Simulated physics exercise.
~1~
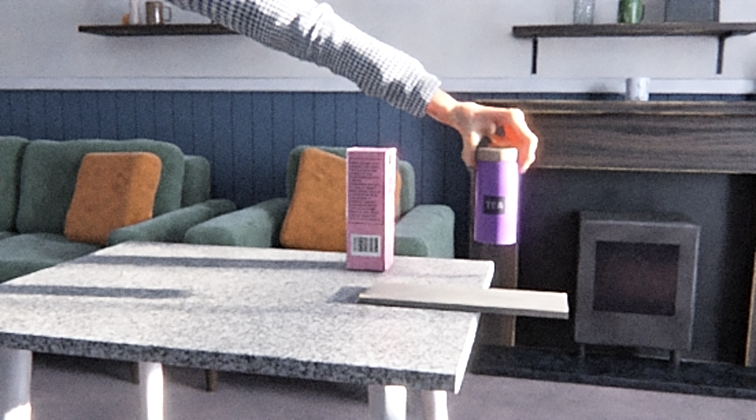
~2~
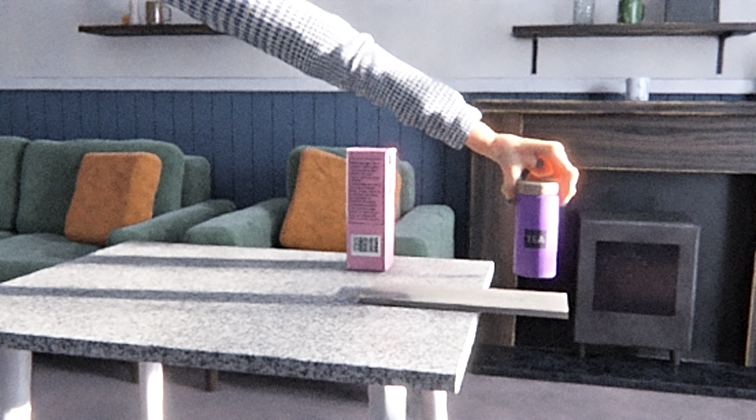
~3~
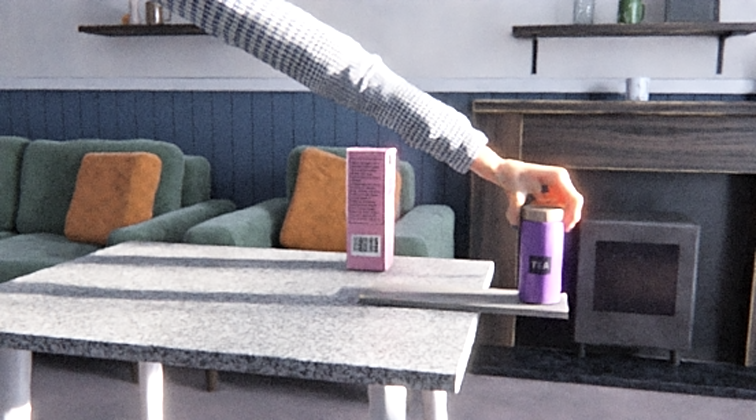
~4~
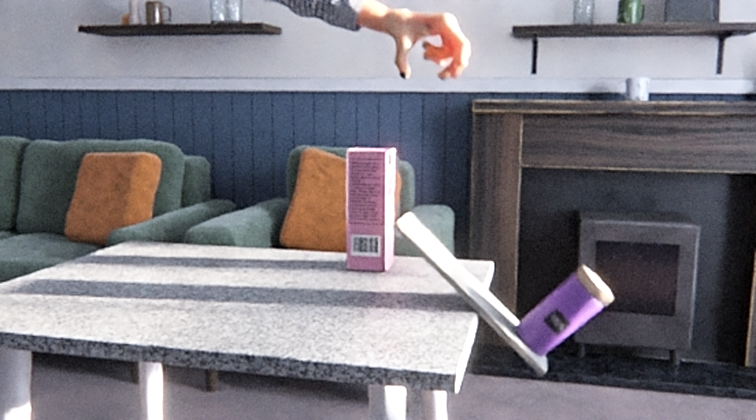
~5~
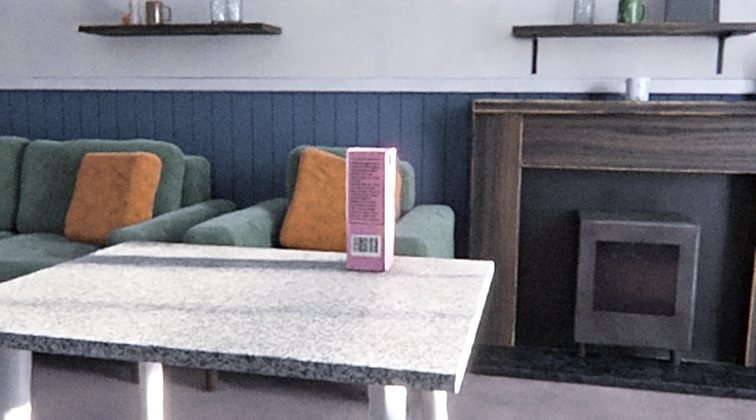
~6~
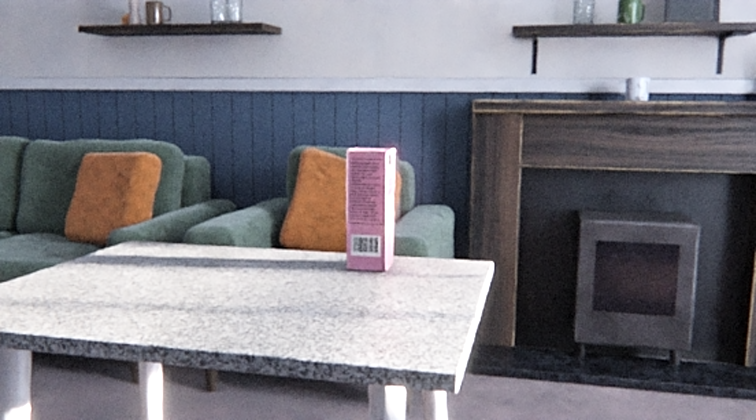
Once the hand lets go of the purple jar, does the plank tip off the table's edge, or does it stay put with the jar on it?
The plank tips off the edge of the table, and the purple jar goes down with it.
